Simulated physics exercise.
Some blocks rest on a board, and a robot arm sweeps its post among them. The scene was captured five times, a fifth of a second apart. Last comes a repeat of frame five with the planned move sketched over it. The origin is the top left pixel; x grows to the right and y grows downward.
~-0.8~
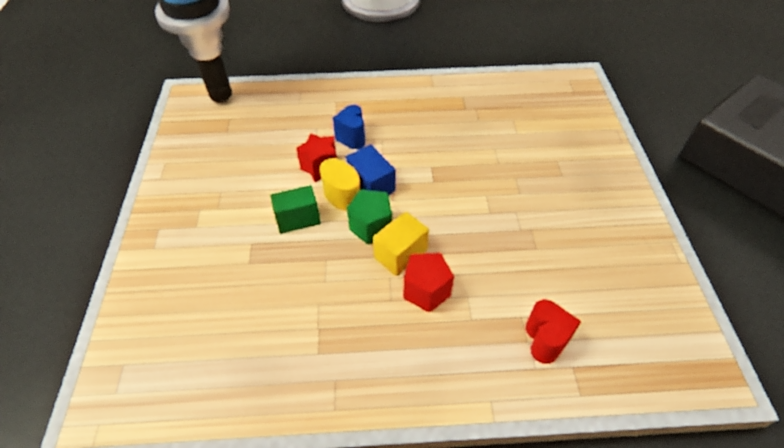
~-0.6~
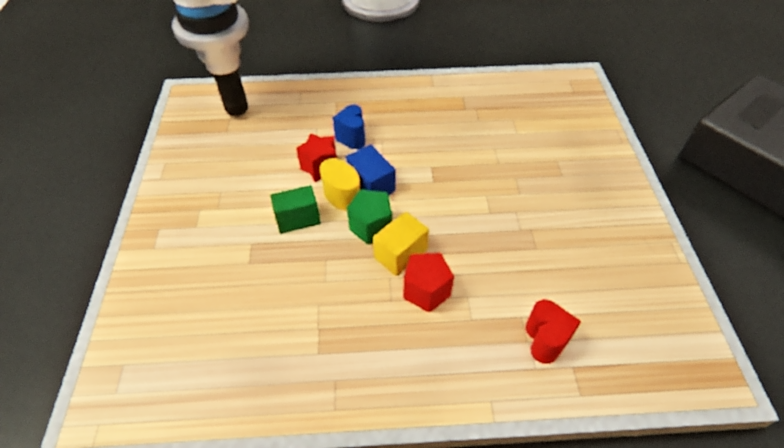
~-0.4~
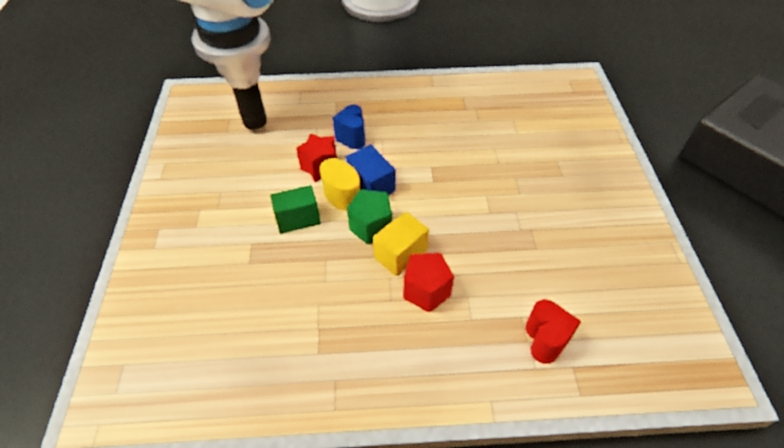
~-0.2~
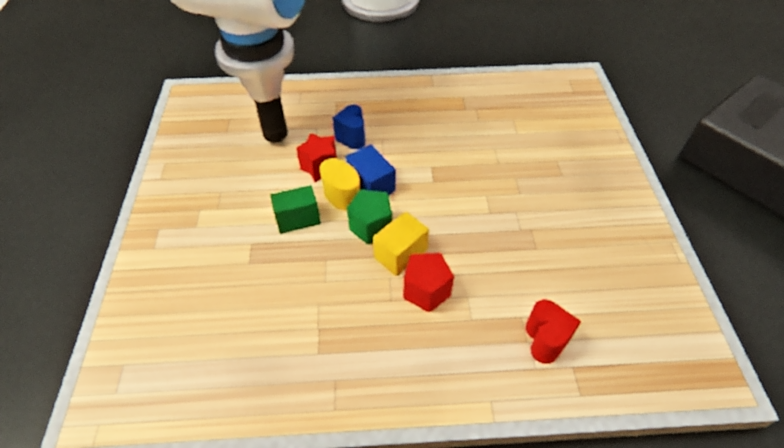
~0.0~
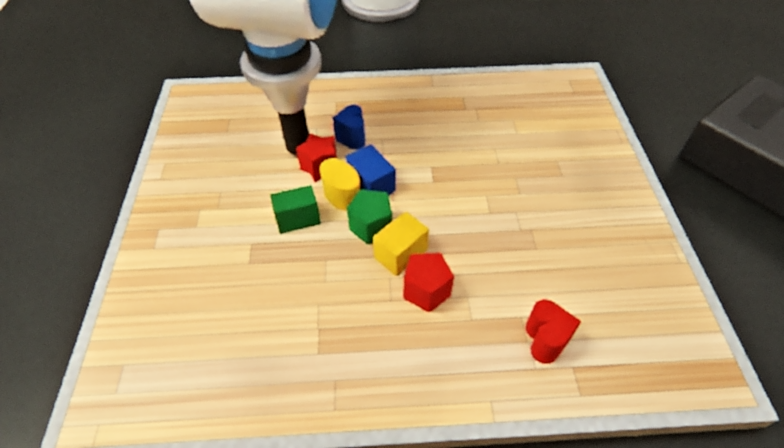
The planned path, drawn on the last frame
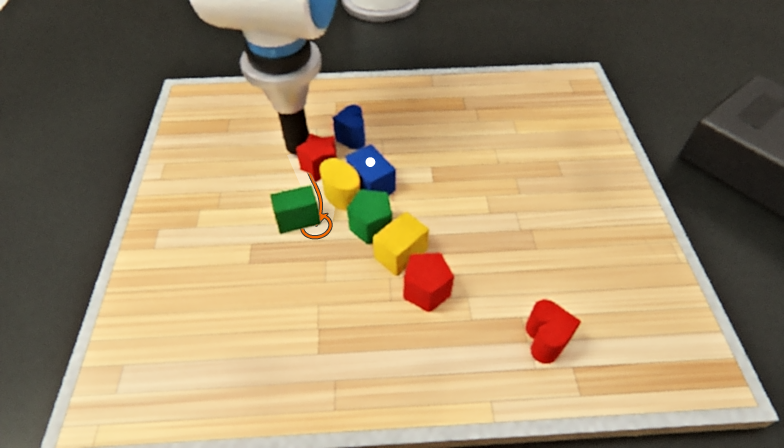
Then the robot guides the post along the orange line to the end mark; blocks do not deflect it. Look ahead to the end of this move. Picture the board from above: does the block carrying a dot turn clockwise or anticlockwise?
Twists anticlockwise.
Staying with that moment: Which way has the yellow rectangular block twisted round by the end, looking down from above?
The block spins clockwise.
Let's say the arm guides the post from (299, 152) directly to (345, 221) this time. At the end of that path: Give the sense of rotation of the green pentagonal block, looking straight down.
From overhead, clockwise.
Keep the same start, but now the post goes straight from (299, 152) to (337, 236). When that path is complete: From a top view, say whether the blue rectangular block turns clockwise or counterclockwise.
Turns anticlockwise.
Drawn move, from (299, 152) by way of (310, 174) and (320, 198) to (316, 226); the dot is on the blue rectangular block.
What follows on the original path. One third of the way, post (309, 169); red star-shaped block (331, 160); yellow oval (352, 184); yellow rectangular block (405, 237).
Two thirds of the way, post (319, 194); green rectangular block (291, 200); red star-shaped block (346, 177), turned 30° anticlockwise; yellow oval (380, 192), turned 30° anticlockwise; blue rectangular block (384, 166), turned 25° anticlockwise; yellow rectangular block (418, 249), turned 40° clockwise.
At the end, post (315, 221); green rectangular block (281, 213), turned 65° clockwise; red star-shaped block (345, 182), turned 50° anticlockwise; yellow oval (385, 192), turned 35° anticlockwise; blue rectangular block (385, 165), turned 30° anticlockwise; yellow rectangular block (419, 250), turned 40° clockwise.
